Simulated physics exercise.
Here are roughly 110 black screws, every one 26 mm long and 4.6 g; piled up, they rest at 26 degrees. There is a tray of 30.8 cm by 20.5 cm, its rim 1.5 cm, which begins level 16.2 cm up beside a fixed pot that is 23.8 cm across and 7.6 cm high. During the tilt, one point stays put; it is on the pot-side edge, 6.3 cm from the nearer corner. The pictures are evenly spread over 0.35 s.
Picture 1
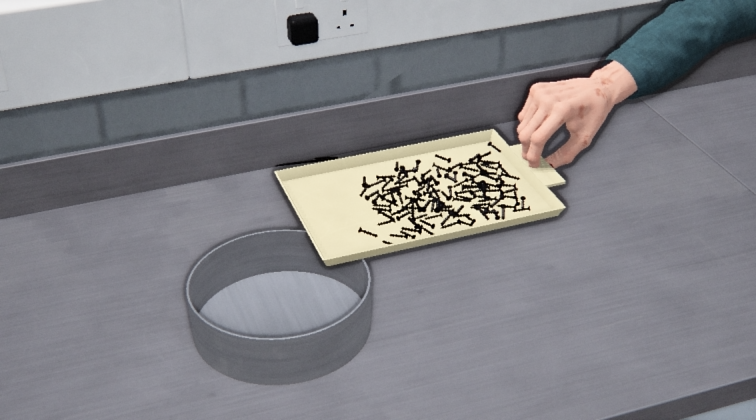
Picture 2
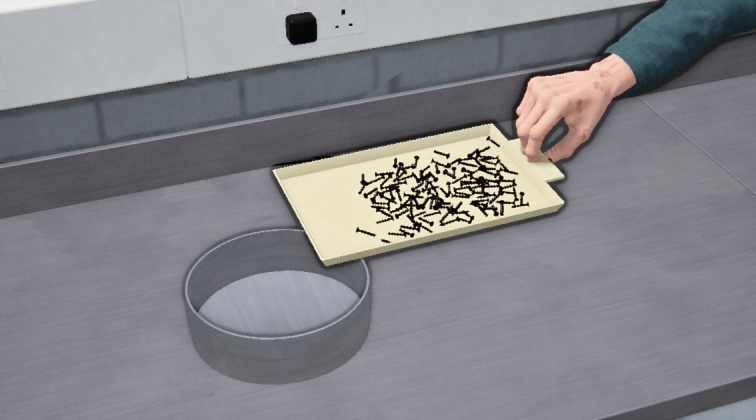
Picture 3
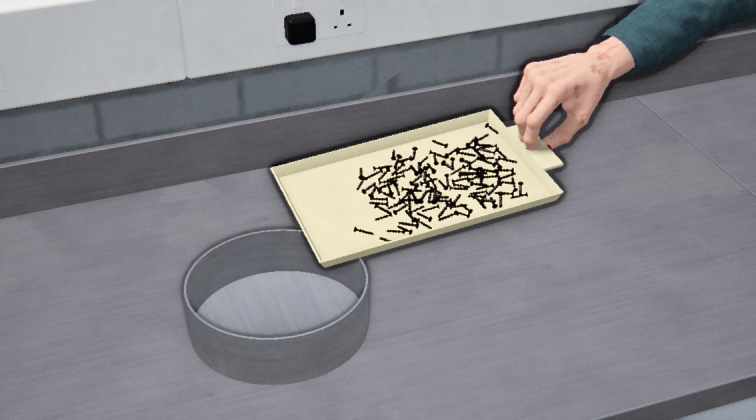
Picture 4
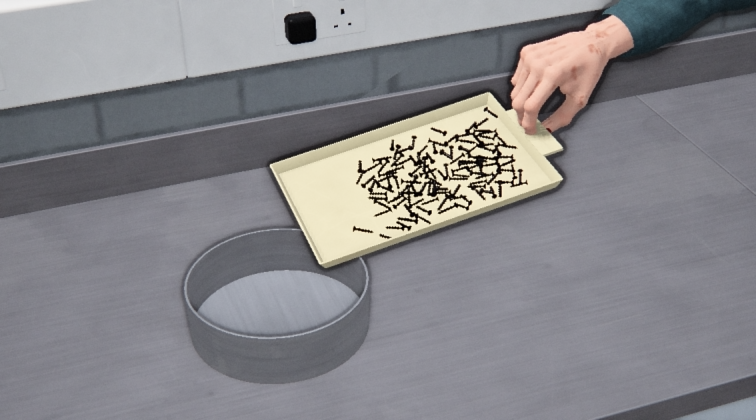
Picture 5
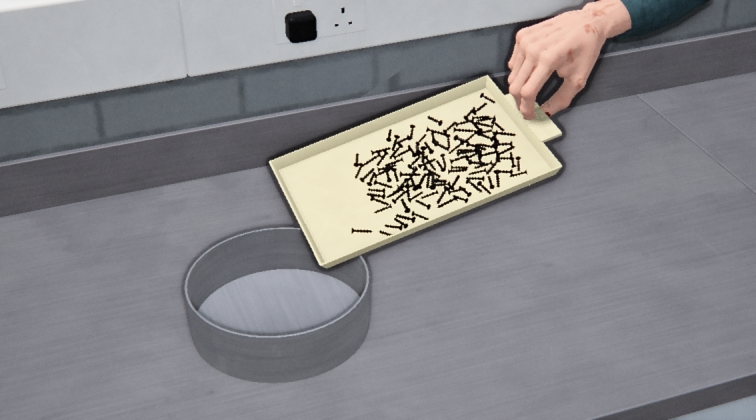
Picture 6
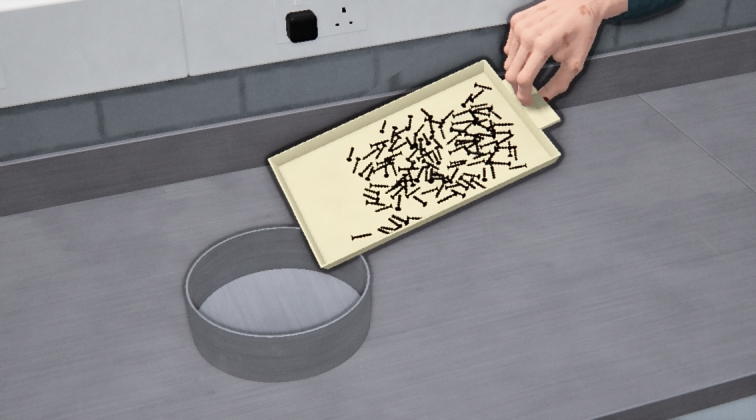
A hand in a teal sleeve lifted the handle end of a cream tray scattered with black screws, steadily tilting it down toward a round gray pot at the left, while the screws barely shifted.
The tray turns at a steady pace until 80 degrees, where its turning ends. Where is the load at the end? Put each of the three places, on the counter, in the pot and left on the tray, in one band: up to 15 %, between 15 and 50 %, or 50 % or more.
Counter: Between 15 and 50 %; pot: 50 % or more; tray: Up to 15 %.
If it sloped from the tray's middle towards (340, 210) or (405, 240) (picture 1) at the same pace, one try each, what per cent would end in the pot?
Roughly 100 % for the first direction, roughly 20 % for the second.
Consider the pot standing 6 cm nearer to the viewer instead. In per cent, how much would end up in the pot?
I'd put it at around 100 per cent.
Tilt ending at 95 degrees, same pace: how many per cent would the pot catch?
Around 60 in a hundred.
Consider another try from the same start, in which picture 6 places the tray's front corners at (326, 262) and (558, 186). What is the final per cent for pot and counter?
Pot 35 % / counter 65 %.
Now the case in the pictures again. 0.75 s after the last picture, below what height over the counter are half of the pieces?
Median height: Approx. 2 cm.
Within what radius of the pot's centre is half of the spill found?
About 18 cm from the centre.
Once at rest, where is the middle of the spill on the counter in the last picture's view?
I'd put it near (295, 411).
Then, 0.45 s after the last picture, tilt 48 degrees; the tray holds 100 %, the pot 0 %.
Then, 0.75 s after the last picture, tilt 67 degrees; the tray holds 20 %, the pot 40 %.
Then, 1.15 s after the last picture, tilt 80 degrees; the tray holds 0 %, the pot 65 %.
In the end, counter 30 %, pot 70 %, tray 0 %.
